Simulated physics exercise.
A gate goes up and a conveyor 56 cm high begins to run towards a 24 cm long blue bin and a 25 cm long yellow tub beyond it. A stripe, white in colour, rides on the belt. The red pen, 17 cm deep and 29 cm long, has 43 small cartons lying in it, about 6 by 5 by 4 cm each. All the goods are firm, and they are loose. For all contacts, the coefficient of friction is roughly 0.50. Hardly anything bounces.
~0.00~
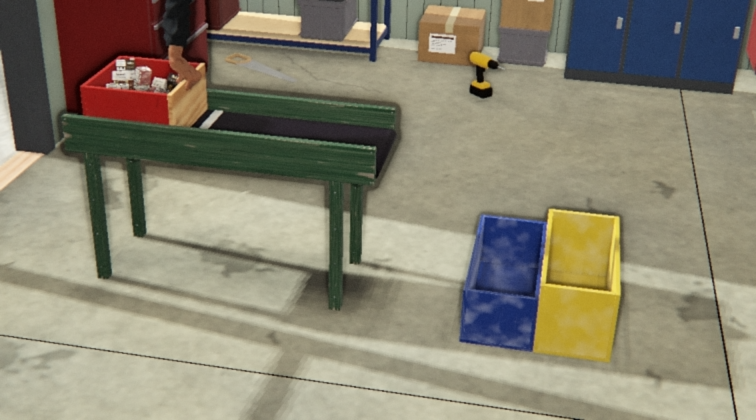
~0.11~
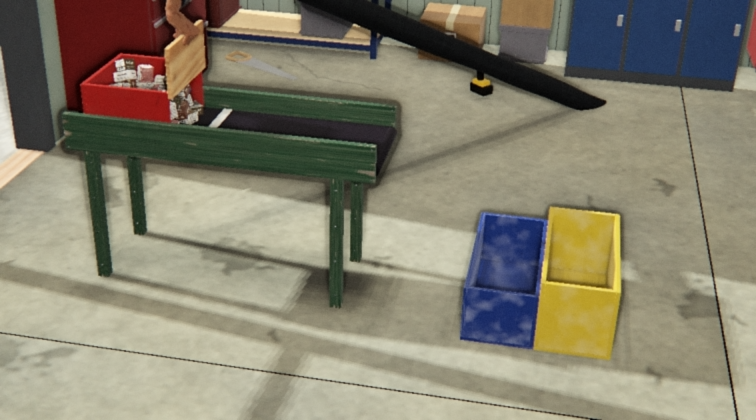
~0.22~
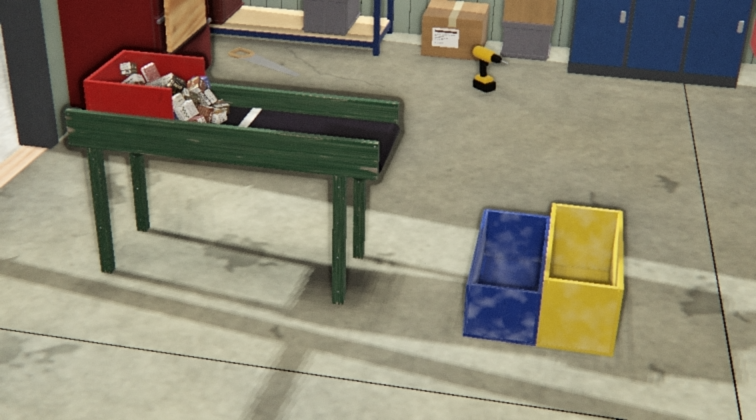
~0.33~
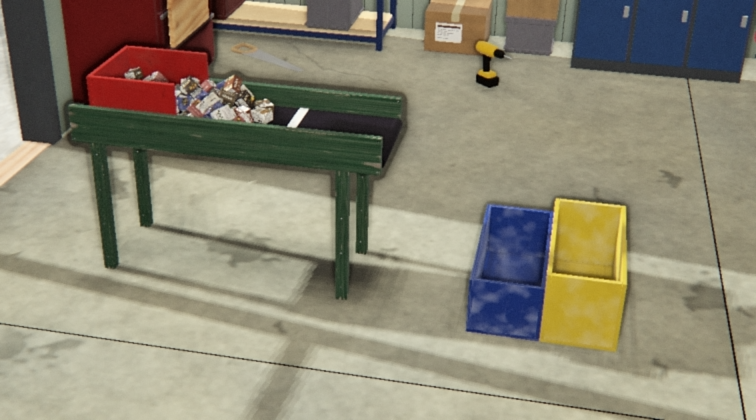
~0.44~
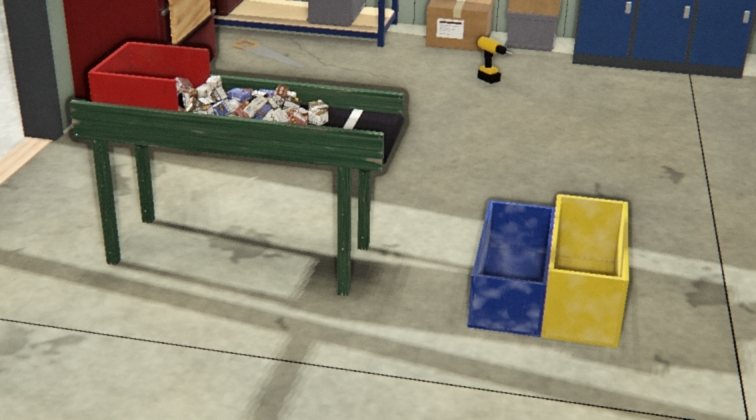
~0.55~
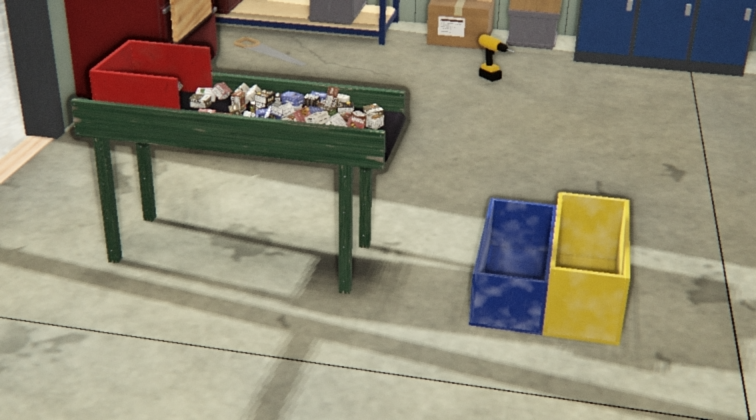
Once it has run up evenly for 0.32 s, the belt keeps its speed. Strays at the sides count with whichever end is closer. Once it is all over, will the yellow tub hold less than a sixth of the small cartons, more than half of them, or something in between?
It will hold less than a sixth of them.
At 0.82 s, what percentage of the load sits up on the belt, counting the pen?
Close to 30 per cent, I'd say.
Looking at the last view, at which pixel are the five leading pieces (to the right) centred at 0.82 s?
Near (498, 191).
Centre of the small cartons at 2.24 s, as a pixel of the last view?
Look around pixel (525, 267).
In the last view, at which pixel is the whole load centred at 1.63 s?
Estimated centre in the last picture: (526, 264).
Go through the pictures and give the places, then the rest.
In the first picture (places track the rim corner closest to us here), red pen (168, 95); yellow tub (616, 294); belt travel 0 cm; all still inside.
Red pen (168, 92); belt travel 3 cm, in the second picture.
Red pen (171, 89); belt travel 13 cm; 6 out, the lowest carton at (220, 108), in the third picture.
Red pen (174, 84); belt travel 29 cm; 20 out, the lowest carton at (264, 107), in the fourth picture.
Red pen (176, 80); belt travel 48 cm; 35 out, in the fifth picture.
Red pen (177, 79); yellow tub (626, 277); belt travel 67 cm; 40 out, the lowest carton at (373, 112), in the sixth picture.
After 0.82 s, 13 on the belt and 30 in the air.
After 1.16 s, 37 in the blue bin and 6 in the air.
After 1.63 s, 43 in the blue bin.
Final count (at 2.24 s), 43 in the blue bin. Asked share, 0 of 43, 0 per cent.
